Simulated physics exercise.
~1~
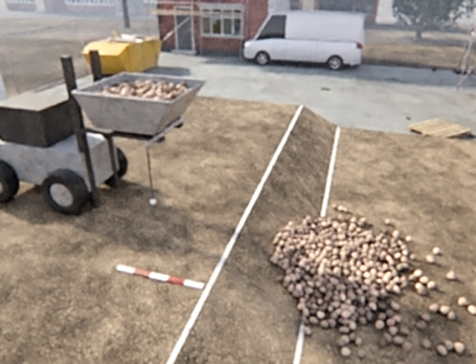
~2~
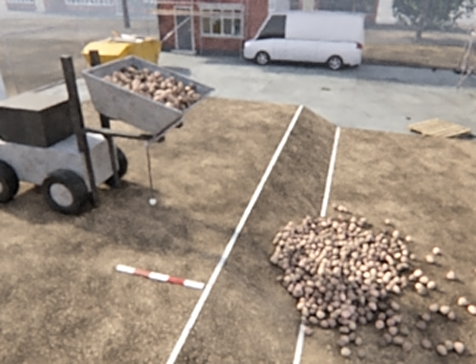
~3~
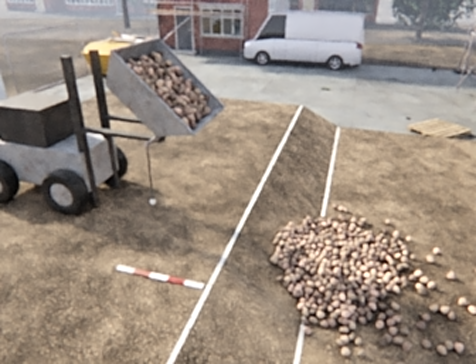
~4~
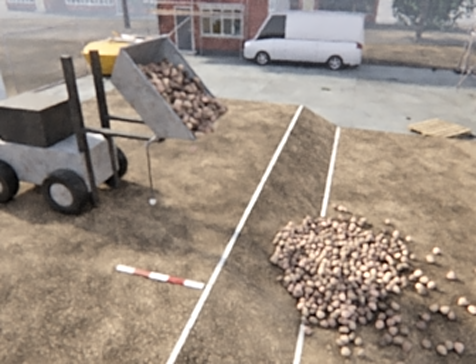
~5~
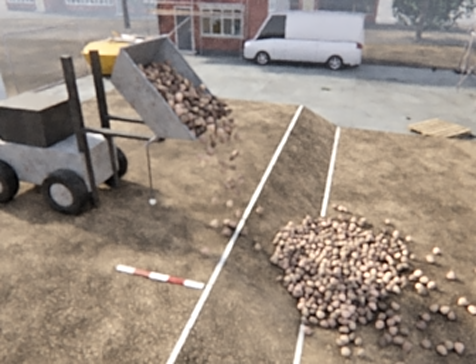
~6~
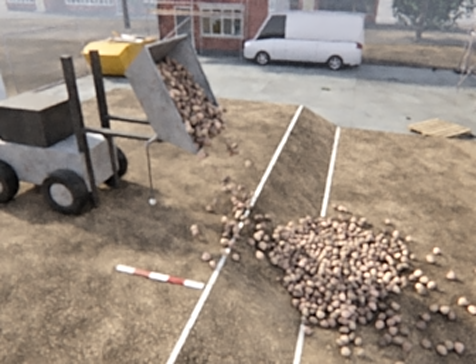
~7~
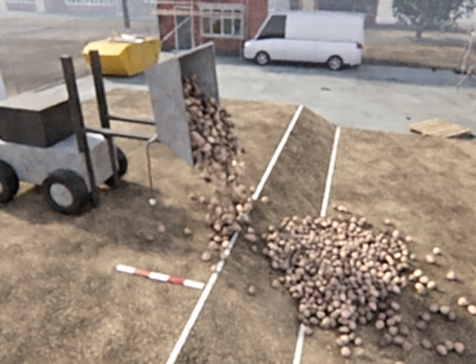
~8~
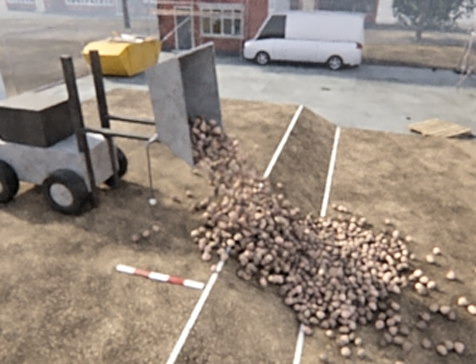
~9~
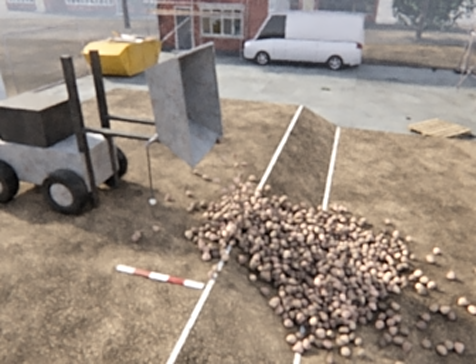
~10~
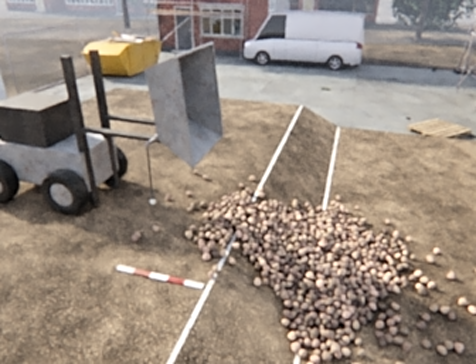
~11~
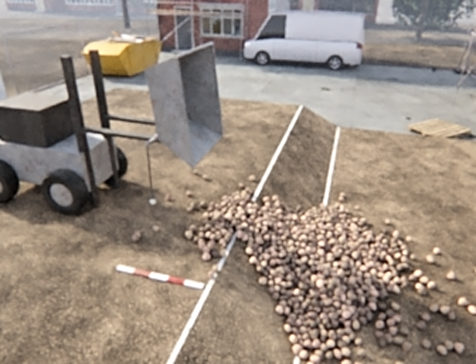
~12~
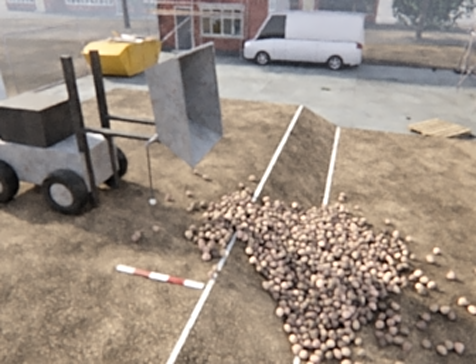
The clip shows a forklift tilting a grey skip of brownish stones to the right, pausing, then tipping it further until the stones pour onto the bank and spread into an earlier pile, ending with the skip empty and the merged heap lying across both white lines.
